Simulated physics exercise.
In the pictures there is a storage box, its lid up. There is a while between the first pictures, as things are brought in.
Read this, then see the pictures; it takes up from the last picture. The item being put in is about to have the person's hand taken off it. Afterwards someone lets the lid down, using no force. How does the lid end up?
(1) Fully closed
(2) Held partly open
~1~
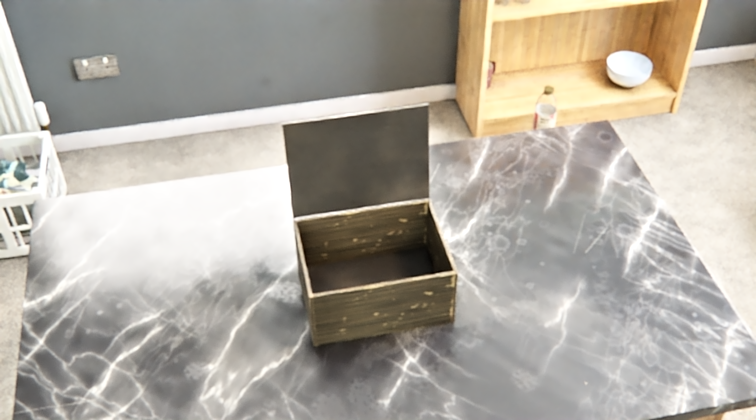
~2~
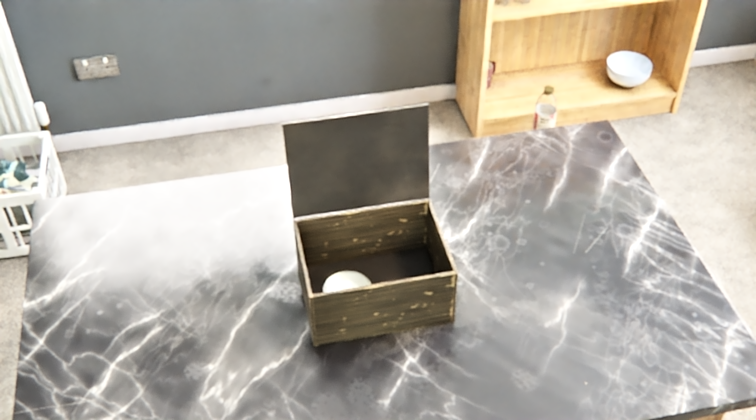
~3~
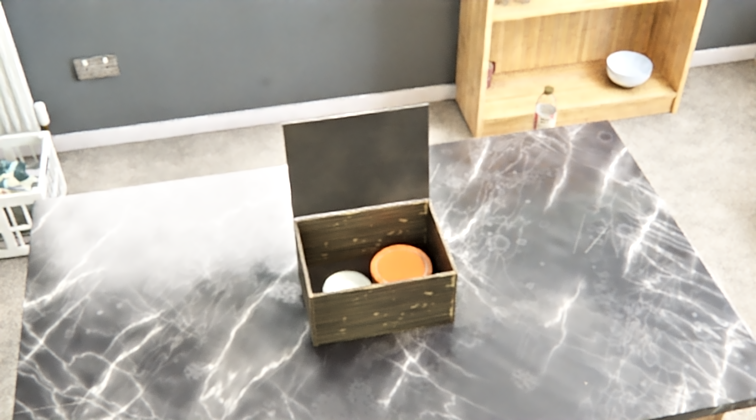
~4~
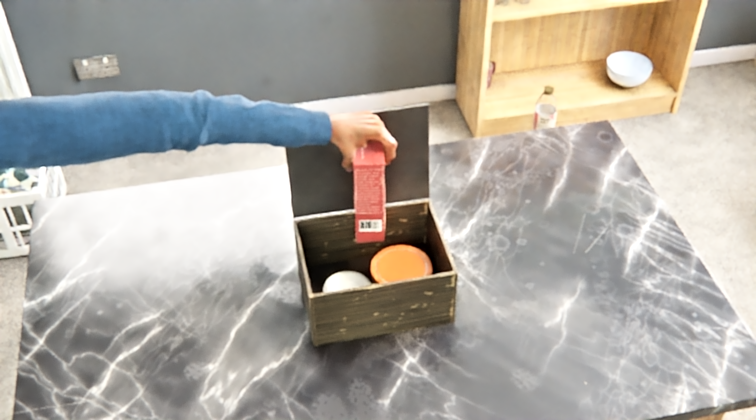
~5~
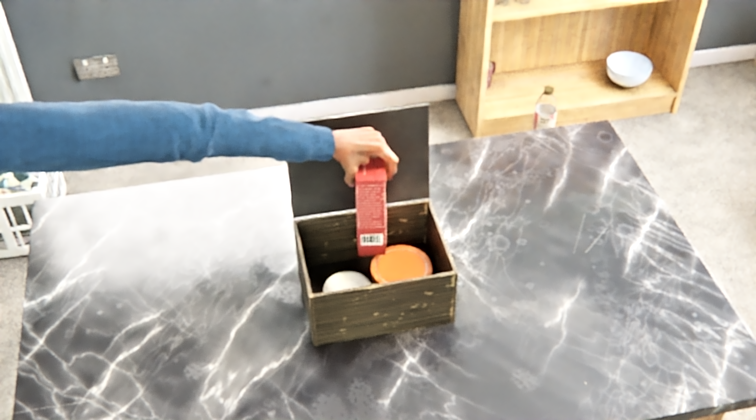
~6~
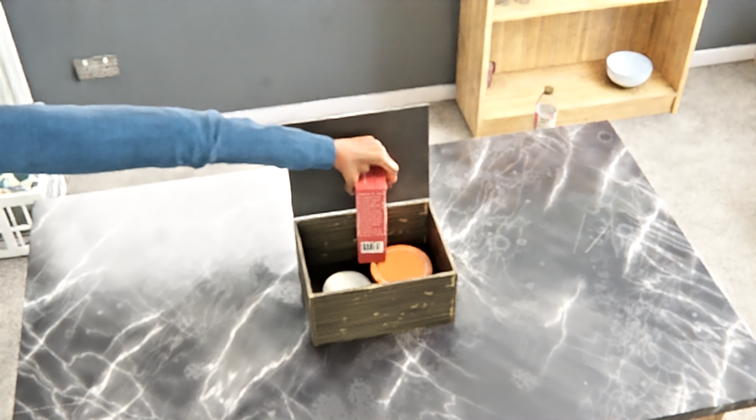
The answer is 2.
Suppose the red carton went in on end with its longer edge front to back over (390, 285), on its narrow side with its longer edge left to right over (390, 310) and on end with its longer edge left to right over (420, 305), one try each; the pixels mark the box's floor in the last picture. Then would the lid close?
First - not shut; second - shut down; third - not shut.
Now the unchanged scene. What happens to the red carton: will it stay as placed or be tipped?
Simply put, the red carton gets tilted.
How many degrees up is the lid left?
Roughly 55°.
Then, 0.90 s after the last picture, lid starting down; red carton tipped 43° from how it was near (328, 238).
Then, 2.70 s after the last picture, lid 72° above the rim; red carton tipped 42° from how it was near (327, 242).
At rest, lid 55° above the rim; tipped over in the box, red carton; the other 2 in place. Seen from the same camera at the end, red carton near (327, 247).
